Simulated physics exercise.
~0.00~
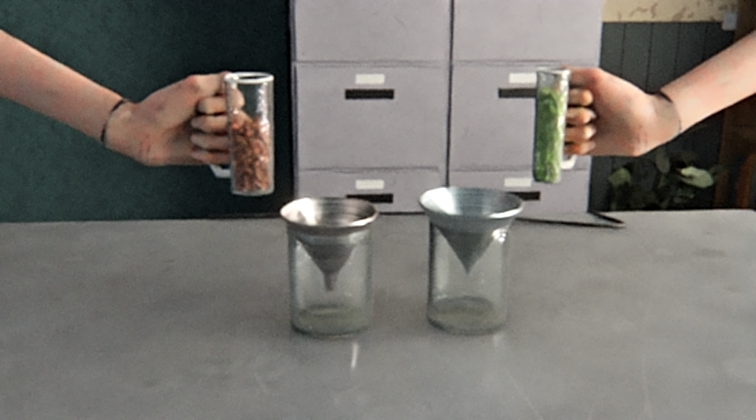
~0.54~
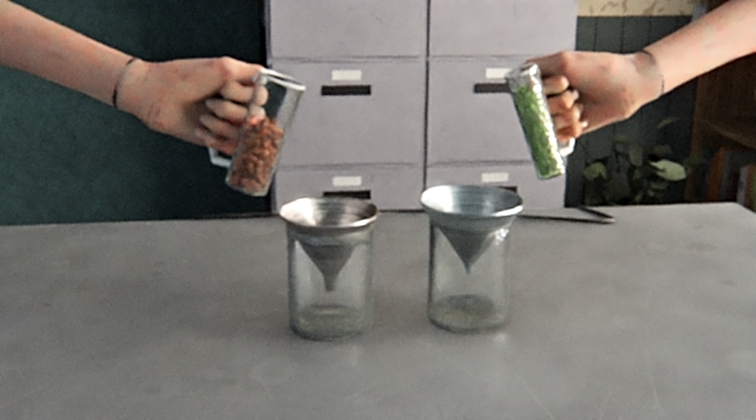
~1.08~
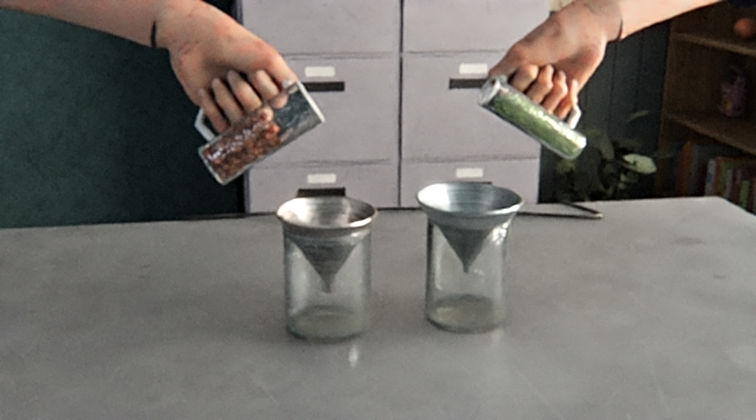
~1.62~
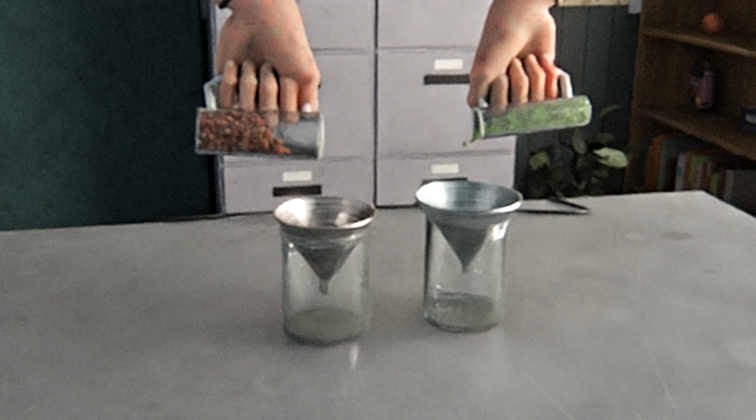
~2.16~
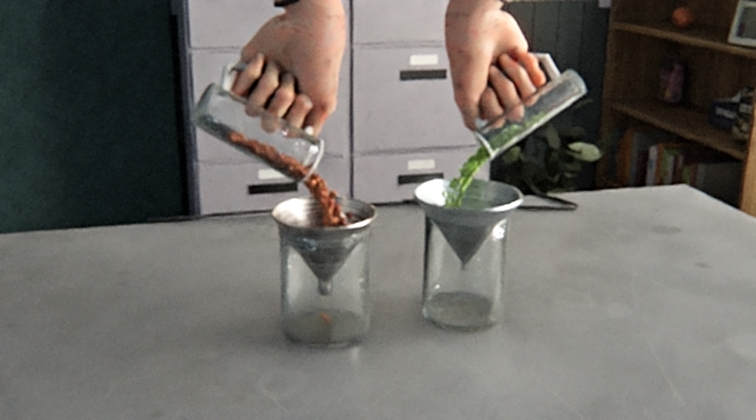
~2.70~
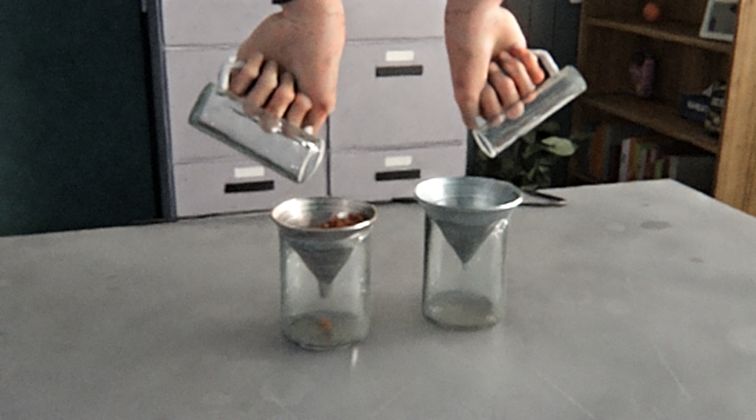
Two hands hold clear glass cups, reddish-brown pieces in the left and green bits in the right, above two metal funnels set in glass jars on a grey table. Pale drawers, a dark green wall and a bookshelf stand behind, seen from the front as the view drifts slightly sideways. The hands bring the cups inward and tip them onto their sides, then further down, pouring both loads into the funnels. At the end the cups are empty, reddish pieces sit heaped in the left funnel with a few in its jar, and no green heap shows below the right funnel.
